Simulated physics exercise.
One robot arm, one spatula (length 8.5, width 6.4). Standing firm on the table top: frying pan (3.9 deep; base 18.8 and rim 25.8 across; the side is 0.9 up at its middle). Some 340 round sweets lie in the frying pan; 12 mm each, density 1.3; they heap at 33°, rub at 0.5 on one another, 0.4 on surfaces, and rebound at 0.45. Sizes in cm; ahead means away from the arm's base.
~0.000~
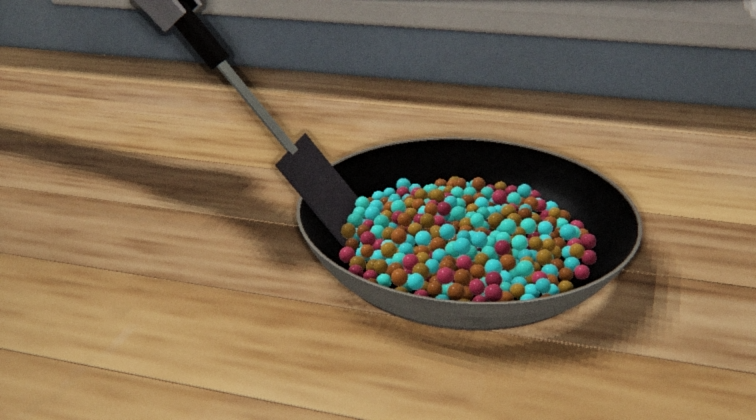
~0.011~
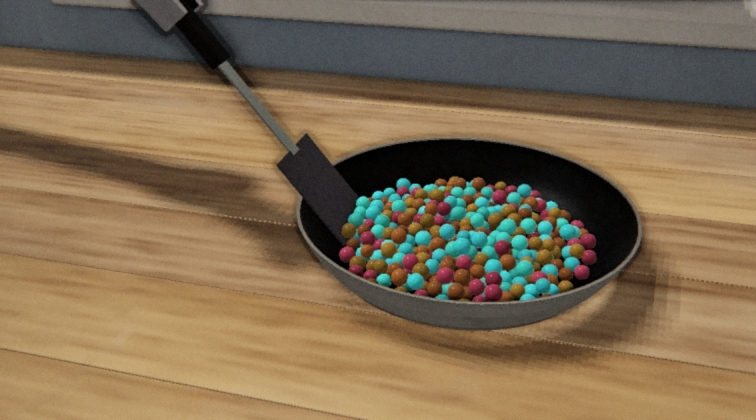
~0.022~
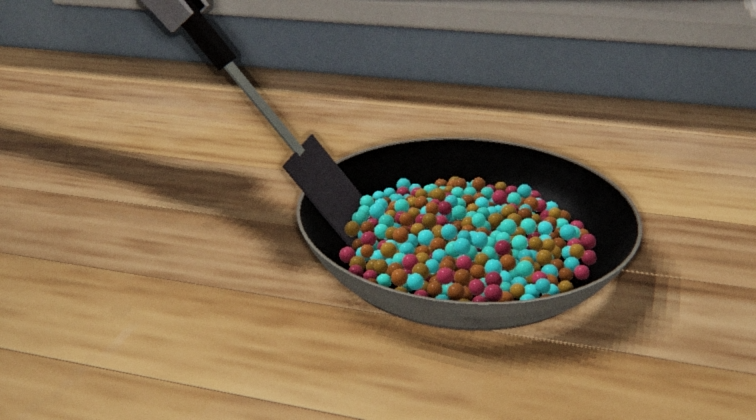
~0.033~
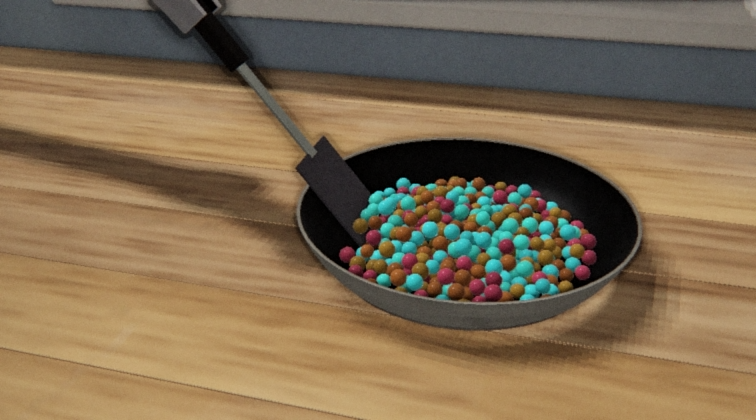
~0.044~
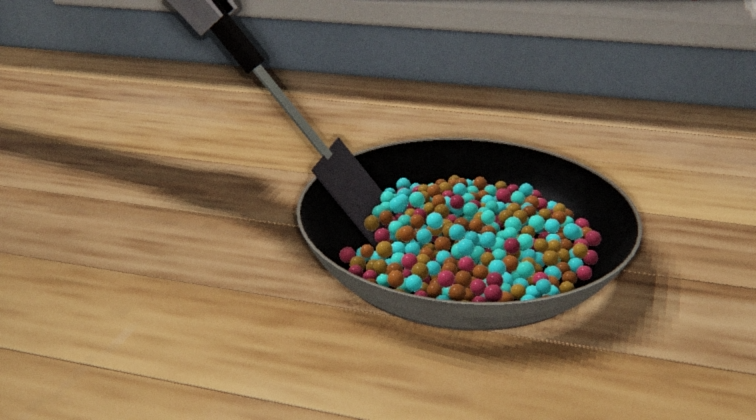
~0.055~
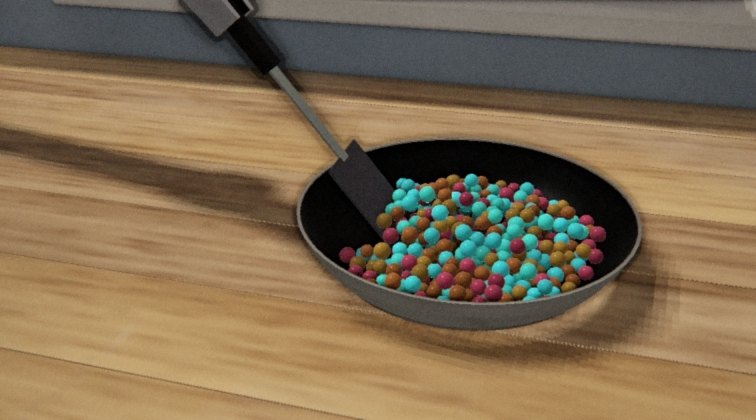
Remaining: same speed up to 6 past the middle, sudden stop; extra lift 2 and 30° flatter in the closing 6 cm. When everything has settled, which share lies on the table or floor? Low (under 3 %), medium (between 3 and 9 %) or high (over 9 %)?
A medium share, between 3 and 9 %, ends on the table or floor.
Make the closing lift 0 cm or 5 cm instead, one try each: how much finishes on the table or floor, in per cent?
Some 0 and 10 per cent.
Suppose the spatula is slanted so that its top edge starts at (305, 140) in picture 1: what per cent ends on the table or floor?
Some 5 per cent.
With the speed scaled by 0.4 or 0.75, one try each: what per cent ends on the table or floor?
Some 0 and 0 per cent.
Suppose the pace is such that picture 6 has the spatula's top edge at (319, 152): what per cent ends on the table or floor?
About 0 per cent.
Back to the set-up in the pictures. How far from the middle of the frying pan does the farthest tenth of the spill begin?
Roughly 40 cm.
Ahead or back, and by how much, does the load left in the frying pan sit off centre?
Some 4.0 cm ahead.
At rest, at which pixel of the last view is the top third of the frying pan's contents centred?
At about (572, 237).
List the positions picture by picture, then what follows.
Spatula top edge at (291, 148), sloping 51°; upper third of the load around (458, 227), from x 345 to 590, top at y 185; 337 in the frying pan, in the first frame.
Spatula top edge at (292, 148), sloping 51°; upper third of the load around (457, 227), from x 345 to 590, top at y 185, in the second frame.
Spatula top edge at (298, 149), sloping 51°; upper third of the load around (454, 227), from x 345 to 590, top at y 185, in the third frame.
Spatula top edge at (310, 151), sloping 51°; upper third of the load around (456, 224), from x 345 to 590, top at y 185, in the fourth frame.
Spatula top edge at (325, 153), sloping 51°; upper third of the load around (458, 222), from x 345 to 595, top at y 180, in the fifth frame.
Spatula top edge at (342, 155), sloping 51°; upper third of the load around (461, 222), from x 345 to 600, top at y 180; 337 in the frying pan, in the sixth frame.
By 0.08 s, sloping 51°, highest piece 6 above the table; 337 in the frying pan.
By 0.11 s, sloping 41°, highest piece 7 above the table; 337 in the frying pan.
By 0.32 s, sloping 21°, highest piece 5 above the table; 318 in the frying pan, 18 on the table or floor, 1 on the blade or in flight.
By 1.37 s, sloping 21°, highest piece 4 above the table; 318 in the frying pan, 19 on the table or floor.
Final count, 318 in the frying pan, 19 on the table or floor. That is 6 % on the table or floor.
